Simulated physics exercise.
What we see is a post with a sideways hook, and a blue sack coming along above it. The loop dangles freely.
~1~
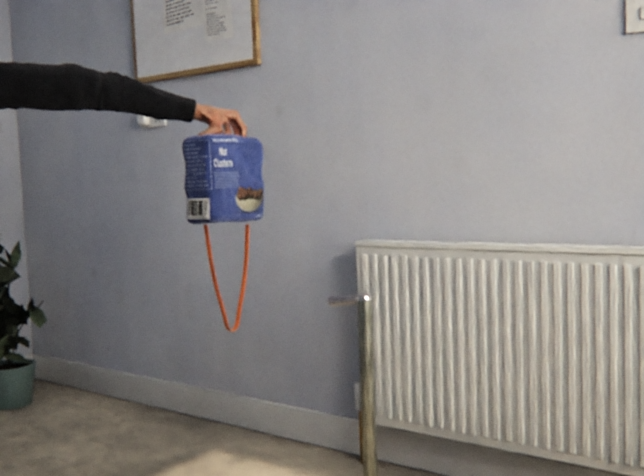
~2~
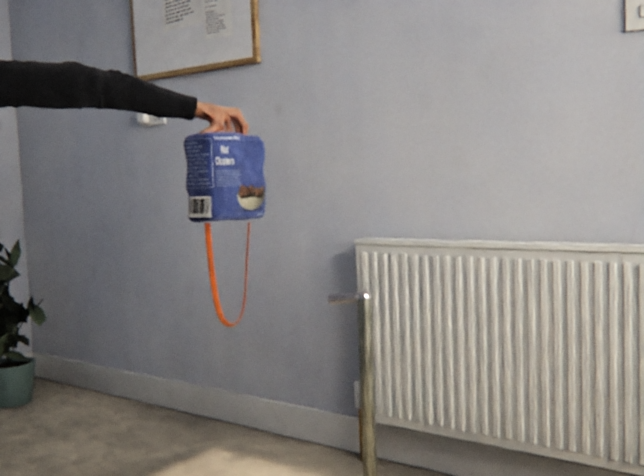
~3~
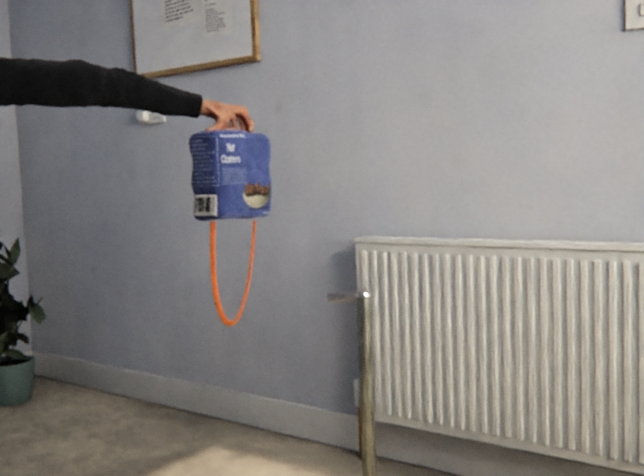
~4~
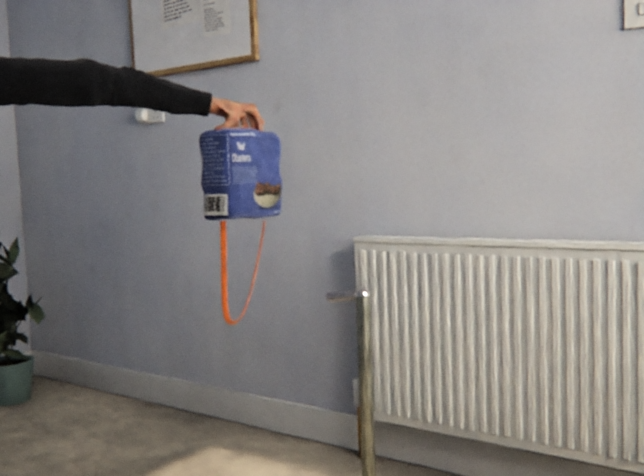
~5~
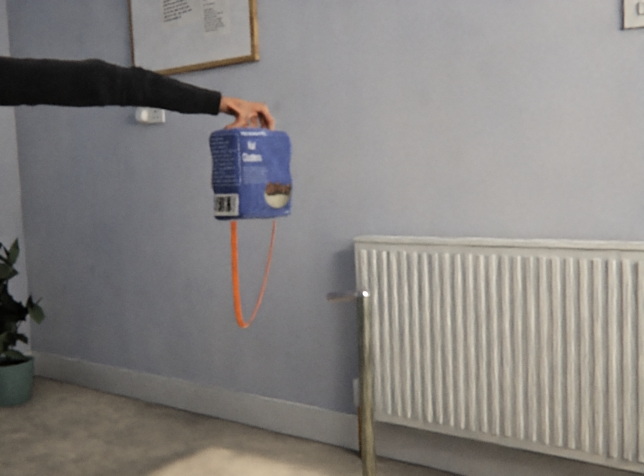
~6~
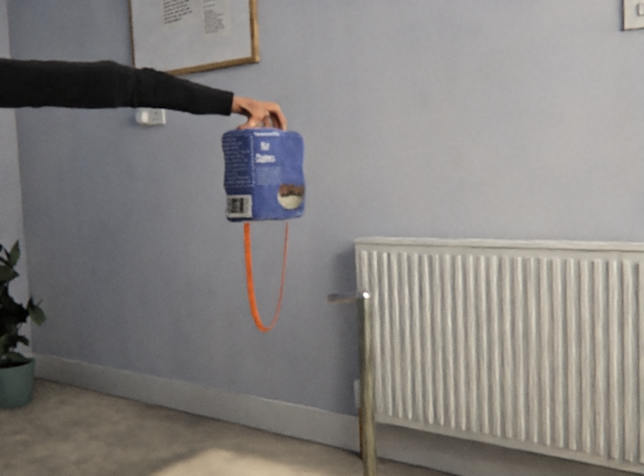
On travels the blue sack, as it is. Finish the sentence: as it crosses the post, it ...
... gets hooked.
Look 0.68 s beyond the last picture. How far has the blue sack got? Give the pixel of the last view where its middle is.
About (330, 172).
Then, 0.68 s later than the last view, sack nearing the post near (330, 172).
Then, 1.28 s later than the last view, sack past the post near (394, 169).
Finally, sack past the post near (437, 168); loop tight round the post, hand stopped. The blue sack gets caught.
